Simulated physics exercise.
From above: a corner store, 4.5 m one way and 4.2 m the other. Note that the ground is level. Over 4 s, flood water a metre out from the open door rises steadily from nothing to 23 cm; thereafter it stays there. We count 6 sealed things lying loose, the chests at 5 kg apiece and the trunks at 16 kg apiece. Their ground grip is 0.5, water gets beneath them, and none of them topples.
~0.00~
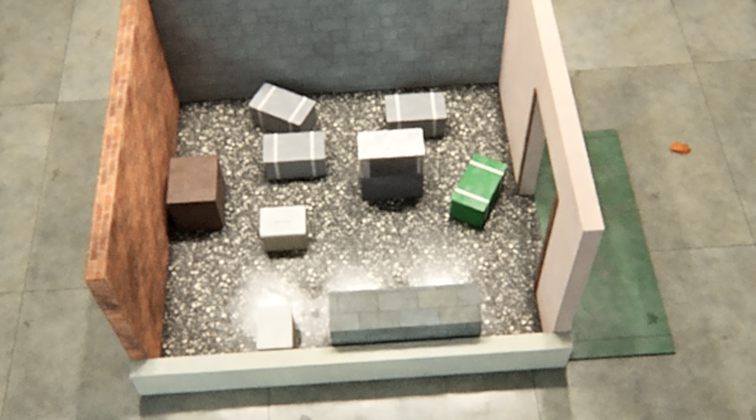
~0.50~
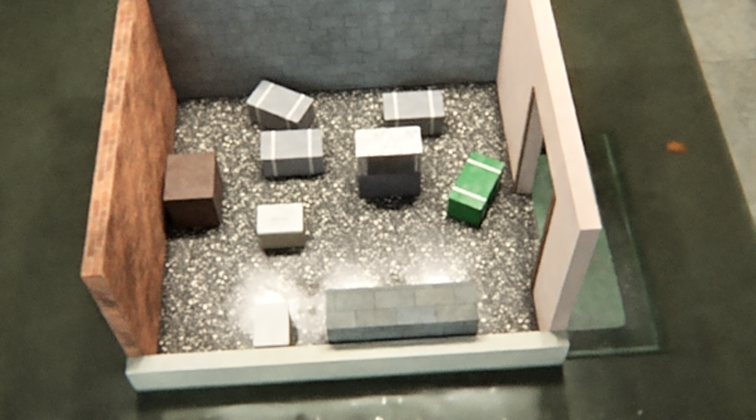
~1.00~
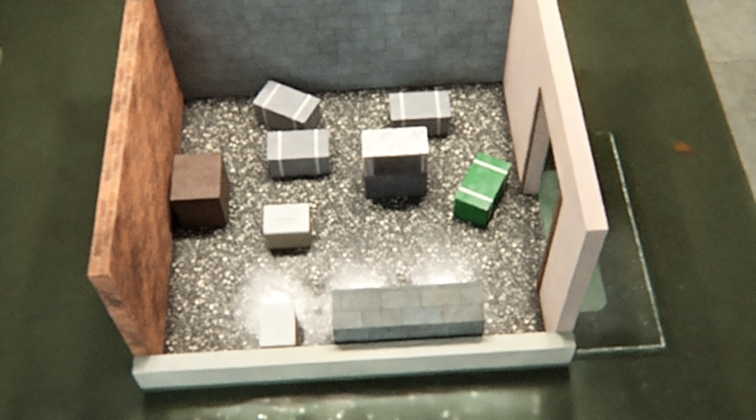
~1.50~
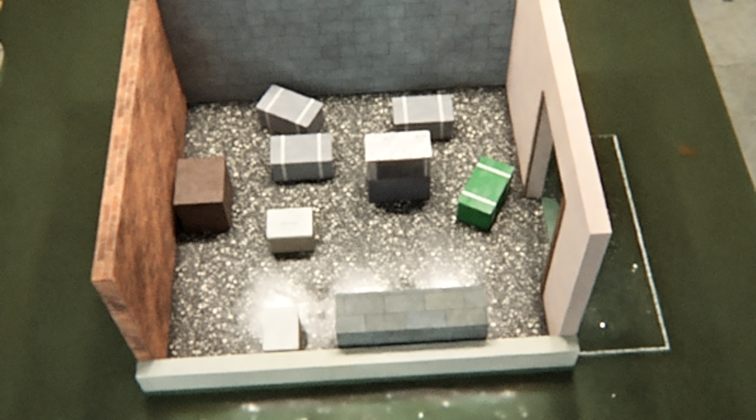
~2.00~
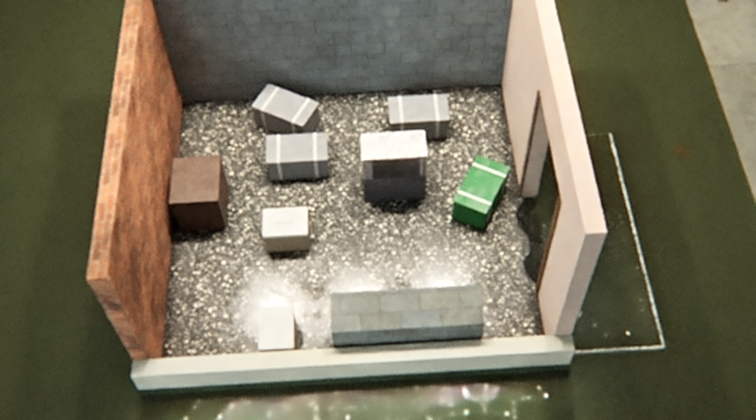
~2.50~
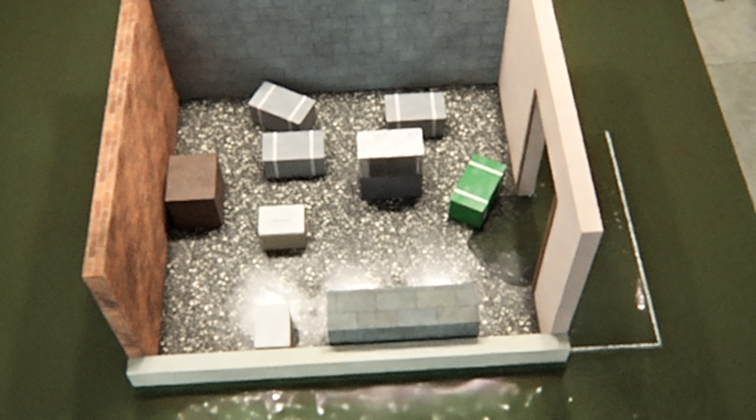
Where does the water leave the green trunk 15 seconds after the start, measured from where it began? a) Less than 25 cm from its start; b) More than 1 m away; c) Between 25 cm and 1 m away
Answer: C.
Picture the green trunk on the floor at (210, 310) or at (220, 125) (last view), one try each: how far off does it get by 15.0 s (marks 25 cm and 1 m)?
Run 1 - short shift; run 2 - short shift.
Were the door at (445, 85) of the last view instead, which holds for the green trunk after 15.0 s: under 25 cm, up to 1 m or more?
As for the green trunk, it winds up a long way off.
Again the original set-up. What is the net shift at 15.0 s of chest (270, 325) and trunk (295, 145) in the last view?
In that order: 120 cm, 120 cm.
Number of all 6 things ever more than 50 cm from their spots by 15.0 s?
I count 6 of them.
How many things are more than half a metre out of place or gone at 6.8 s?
I get 3.
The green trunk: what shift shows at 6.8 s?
It has shifted about 100 cm.
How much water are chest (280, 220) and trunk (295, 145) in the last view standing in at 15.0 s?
I'd estimate 17 cm for the first and 10 cm for the second.
After 3.5 s the green trunk is near (471, 178), 0.1 m from its start, aground; 0 afloat.
After 6.8 s the green trunk is near (451, 127), 1.0 m from its start, aground; 2 afloat.
After 11.0 s the green trunk is near (457, 112), 1.2 m from its start, aground; 5 afloat.
After 15.0 s the green trunk is near (431, 199), 0.7 m from its start, afloat; 6 afloat.
